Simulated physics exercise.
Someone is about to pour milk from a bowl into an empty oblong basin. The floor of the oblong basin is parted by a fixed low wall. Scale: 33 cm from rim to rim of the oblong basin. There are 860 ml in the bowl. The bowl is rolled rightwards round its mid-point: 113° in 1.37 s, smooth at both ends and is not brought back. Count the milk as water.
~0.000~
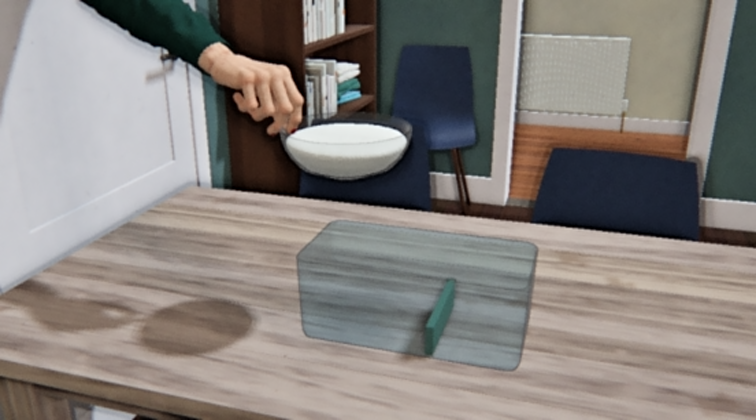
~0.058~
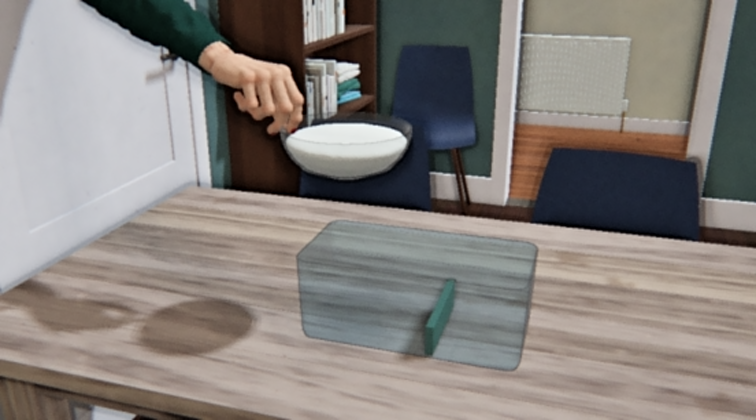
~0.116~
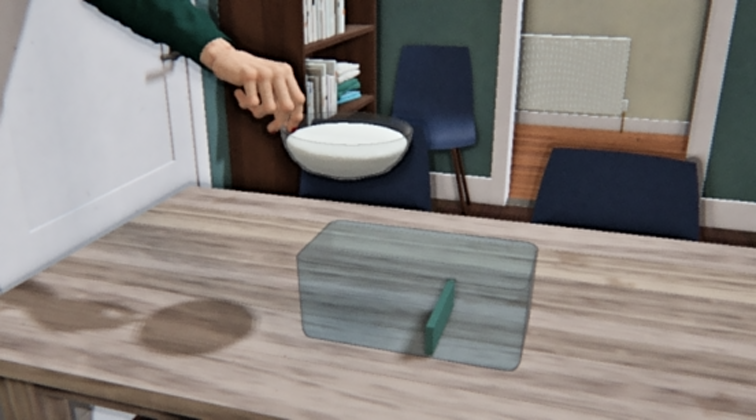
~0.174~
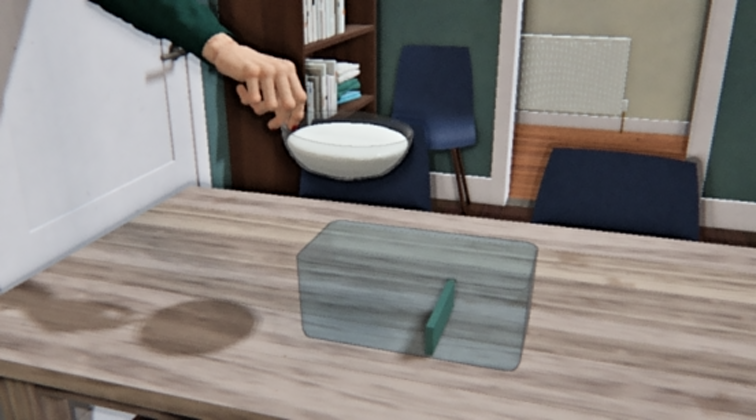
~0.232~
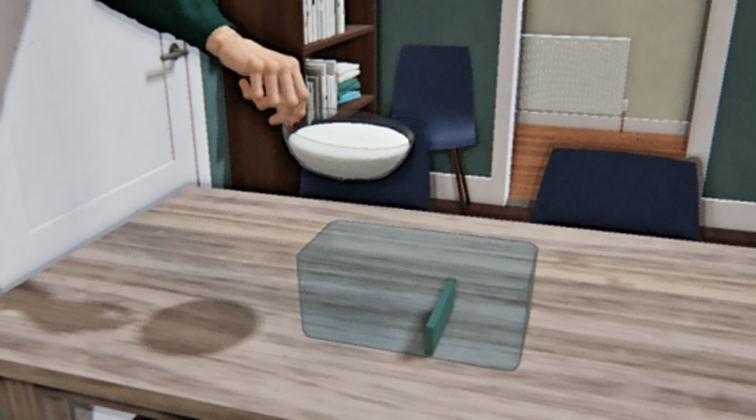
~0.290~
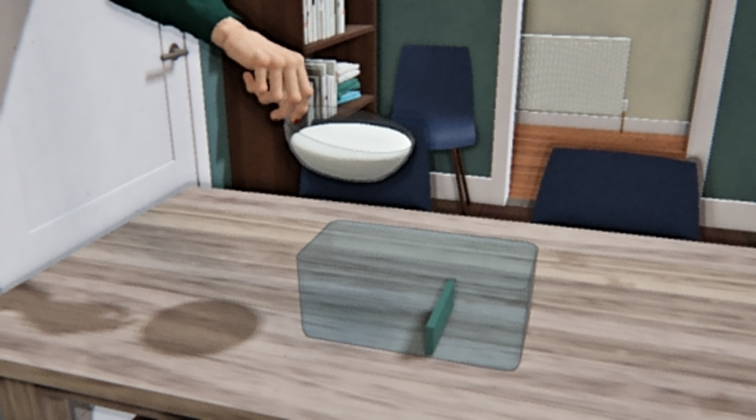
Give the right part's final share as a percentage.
Roughly 61 per cent is past the wall.
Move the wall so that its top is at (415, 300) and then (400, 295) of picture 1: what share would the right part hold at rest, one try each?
In turn about 80 and 90 per cent.
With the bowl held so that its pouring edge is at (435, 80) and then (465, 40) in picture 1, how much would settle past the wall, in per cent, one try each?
In turn about 80 and 65 per cent.
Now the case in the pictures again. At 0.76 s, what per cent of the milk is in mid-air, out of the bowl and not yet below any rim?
Some 36 per cent.
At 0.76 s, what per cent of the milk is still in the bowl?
Near 28 in a hundred.
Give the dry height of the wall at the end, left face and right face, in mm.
Some 36 mm on the left and 20 mm on the right.
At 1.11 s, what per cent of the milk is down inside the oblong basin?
Near 98 in a hundred.
By 0.76 s the tilt is 67° and 28 per cent is still to pour, 6 is left of the wall and 31 right of it.
By 1.11 s the tilt is 103° and 0 per cent is still to pour, 38 is left of the wall and 60 right of it.
By 1.48 s the tilt is 113° and 0 per cent is still to pour, 39 is left of the wall and 61 right of it.
By 1.87 s the tilt is 113° and 0 per cent is still to pour, 39 is left of the wall and 61 right of it.
At rest 39 per cent lies left of the wall, 61 right of it and 0 outside.
